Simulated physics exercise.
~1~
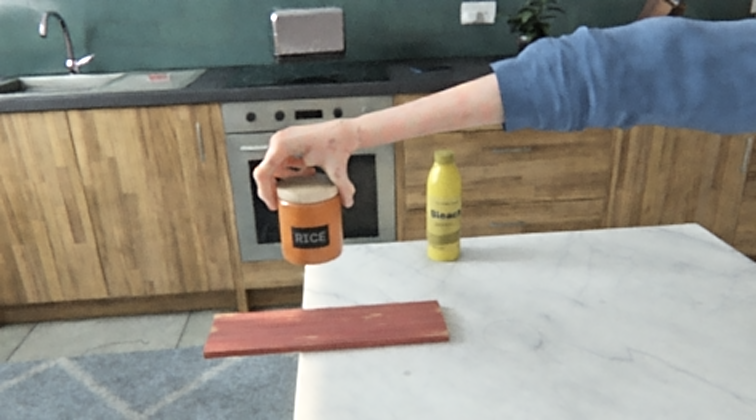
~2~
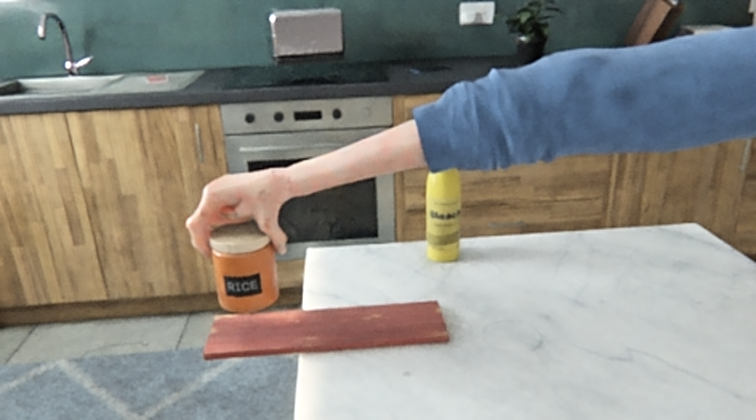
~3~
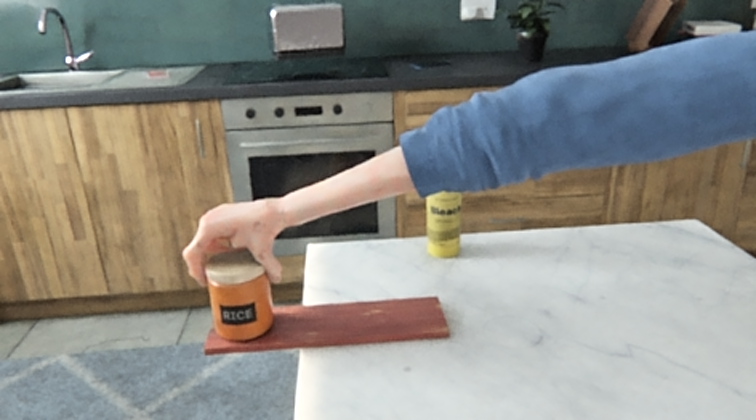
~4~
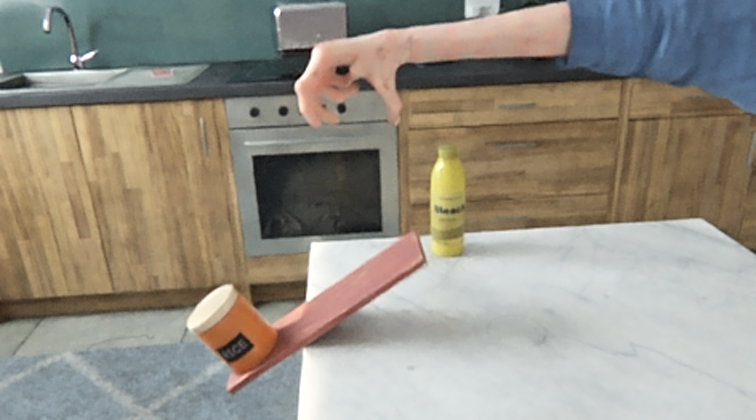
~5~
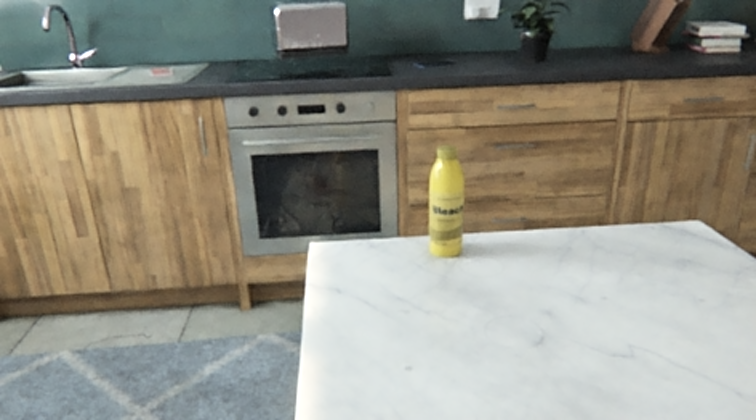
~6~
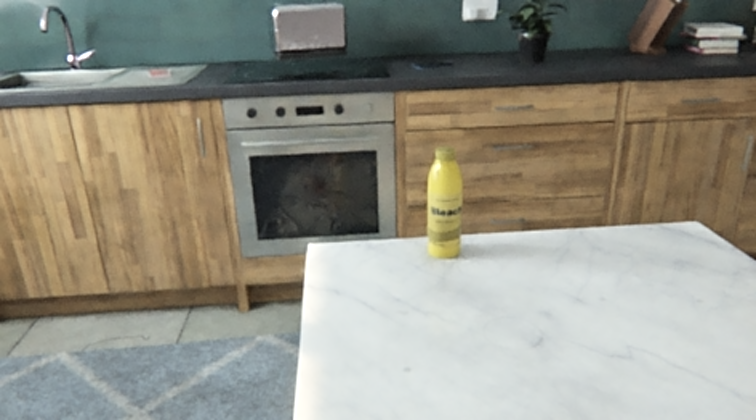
The clip shows a hand lowering an orange rice jar onto the overhanging left end of a red board on a marble table, near a yellow bottle. Once released, the board tips and both drop out of view, leaving the bottle standing in place.
